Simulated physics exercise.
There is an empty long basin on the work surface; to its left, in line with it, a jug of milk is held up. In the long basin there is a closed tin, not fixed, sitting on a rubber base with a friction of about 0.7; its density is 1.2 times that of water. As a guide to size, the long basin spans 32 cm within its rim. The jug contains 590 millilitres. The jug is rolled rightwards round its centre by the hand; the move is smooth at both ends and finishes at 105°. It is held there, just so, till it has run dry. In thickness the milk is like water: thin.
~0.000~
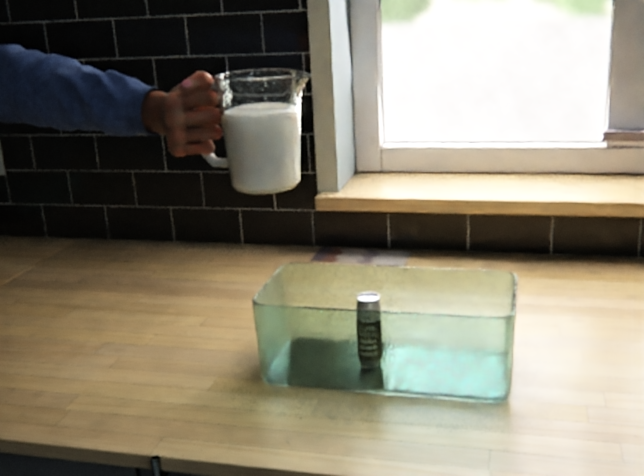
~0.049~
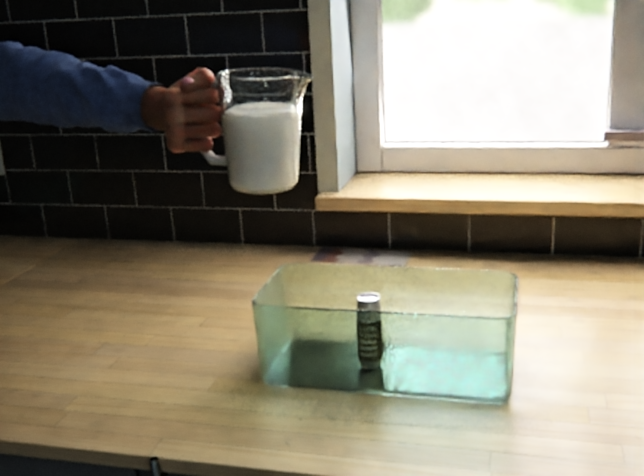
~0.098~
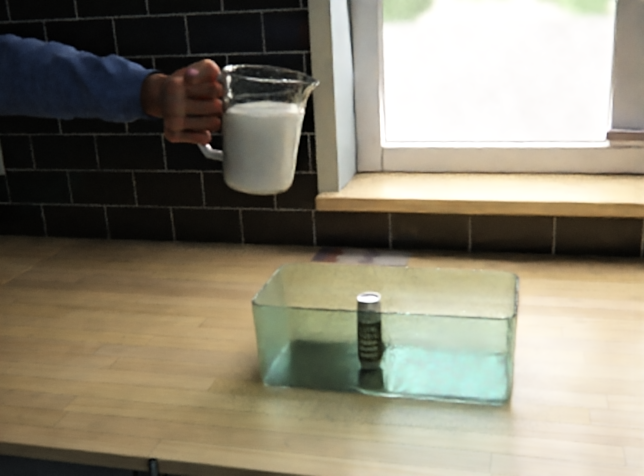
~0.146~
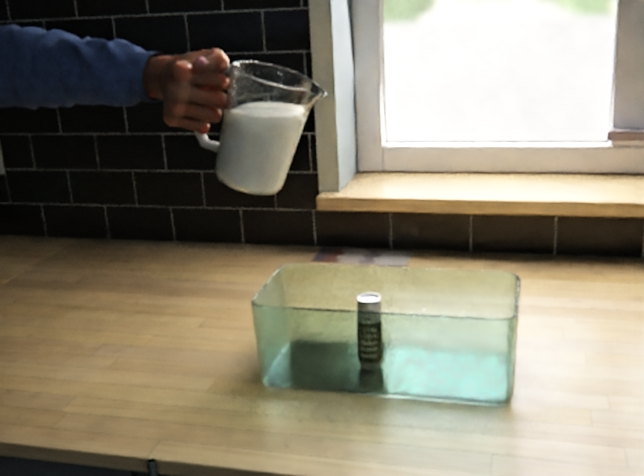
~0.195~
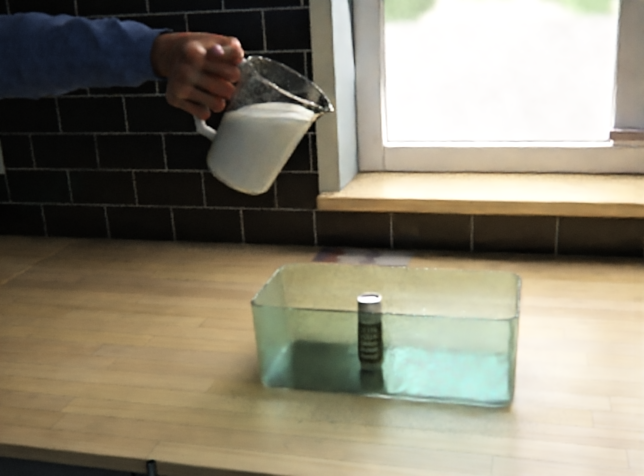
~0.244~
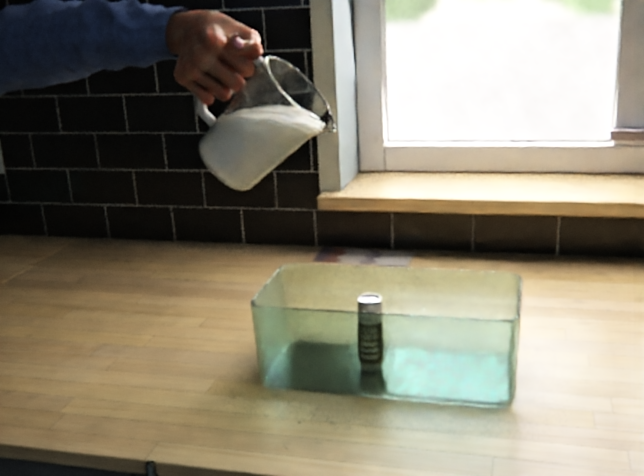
A glass jug of milk tilting steadily rightwards in a raised hand, above a worktop with a clear basin holding a small tin.
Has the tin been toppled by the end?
No, it is upright.
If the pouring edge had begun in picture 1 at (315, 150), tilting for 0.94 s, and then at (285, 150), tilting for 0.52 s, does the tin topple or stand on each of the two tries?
First it tips over; then it stays on its base.
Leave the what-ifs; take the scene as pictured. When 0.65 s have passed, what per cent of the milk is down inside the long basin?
52 per cent or thereabouts.
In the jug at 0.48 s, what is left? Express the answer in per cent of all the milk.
Roughly 62 %.
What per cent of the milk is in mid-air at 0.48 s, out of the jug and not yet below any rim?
My guess is roughly 34 %.
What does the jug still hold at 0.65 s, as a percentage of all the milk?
About 18 per cent.
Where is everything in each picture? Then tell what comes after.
The first frame shows tilt 0°; pouring edge (310, 75); surface from (227, 109) to (298, 108); the long basin's rim runs from (267, 284) to (516, 295); the tin's top is at (368, 300).
The second frame shows tilt 2°; pouring edge (312, 76); surface from (228, 108) to (298, 108).
The third frame shows tilt 9°; pouring edge (318, 83); surface from (229, 107) to (301, 109).
The fourth frame shows tilt 19°; pouring edge (326, 94); surface from (231, 109) to (305, 110).
The fifth frame shows tilt 32°; pouring edge (333, 110); surface from (226, 123) to (313, 113).
The sixth frame shows tilt 47°; pouring edge (336, 130); surface from (212, 130) to (323, 121).
By 0.48 s the tilt is 103° and 61 per cent is still to pour; the tin stands where it began.
By 0.65 s the tilt is 105° and 18 per cent is still to pour; the tin stands where it began.
By 0.83 s the tilt is 105° and 3 per cent is still to pour; the tin stands where it began.
By 1.02 s the tilt is 105° and 0 per cent is still to pour; the tin stands where it began.
At rest the tin stands where it began.
